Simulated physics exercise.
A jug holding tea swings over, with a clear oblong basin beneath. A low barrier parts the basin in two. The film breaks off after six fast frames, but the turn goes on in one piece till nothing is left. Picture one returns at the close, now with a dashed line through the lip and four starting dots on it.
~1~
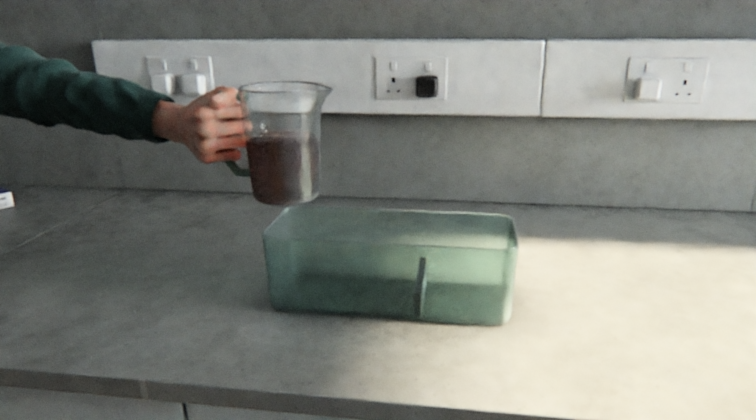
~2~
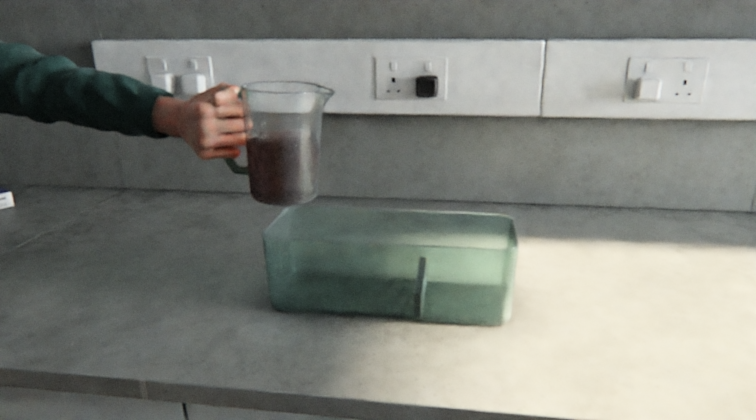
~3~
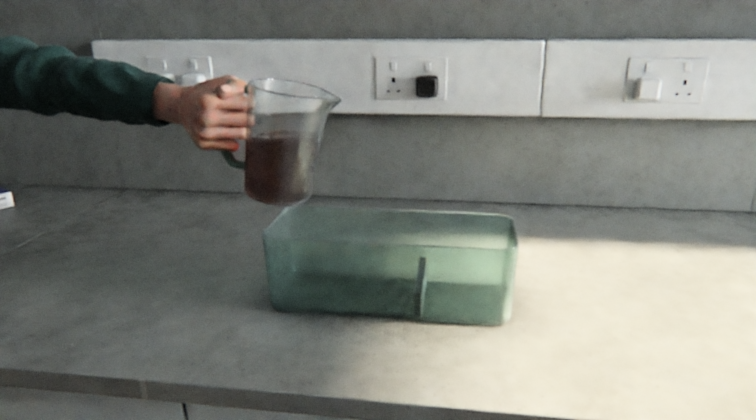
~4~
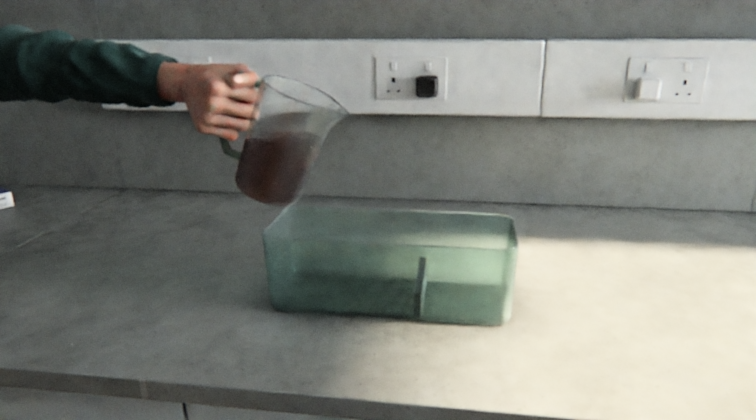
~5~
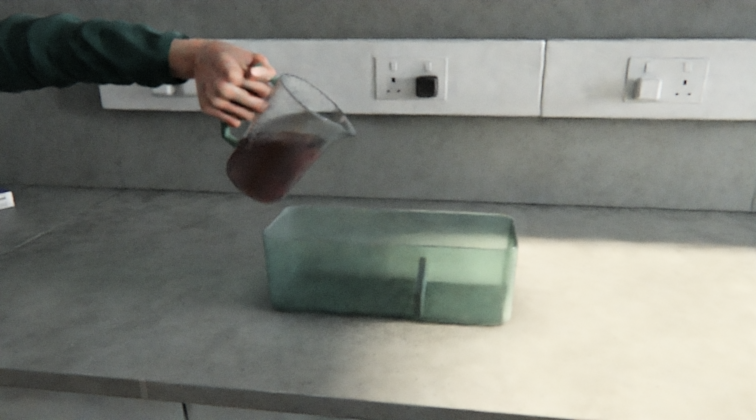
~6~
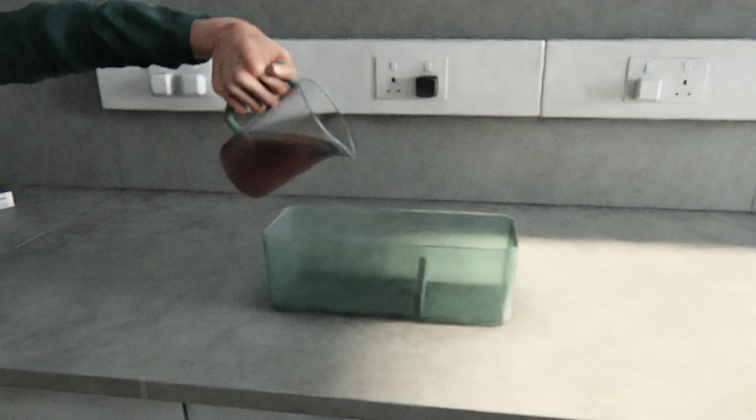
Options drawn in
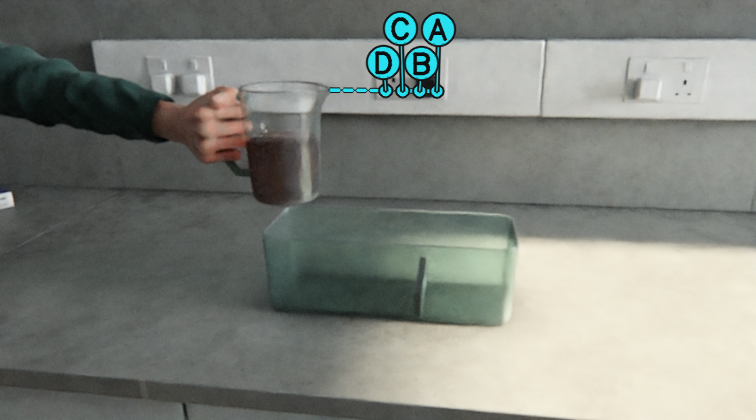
A jug of brown liquid, held by a hand, tilts rightward above a clear green basin.
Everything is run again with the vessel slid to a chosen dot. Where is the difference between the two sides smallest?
I would pick spot D.
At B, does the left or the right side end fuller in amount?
The right one.
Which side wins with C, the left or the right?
The right side.
On the marked copy, A at (436, 91); B at (419, 91); C at (402, 90); D at (385, 90).
With A, about 19 % ends left of the wall and 75 % right of it; 6 % is lost outside.
With B, about 13 % ends left of the wall and 84 % right of it; 3 % is lost outside.
With C, about 14 % ends left of the wall and 84 % right of it.
With D, about 48 % ends left of the wall and 52 % right of it.
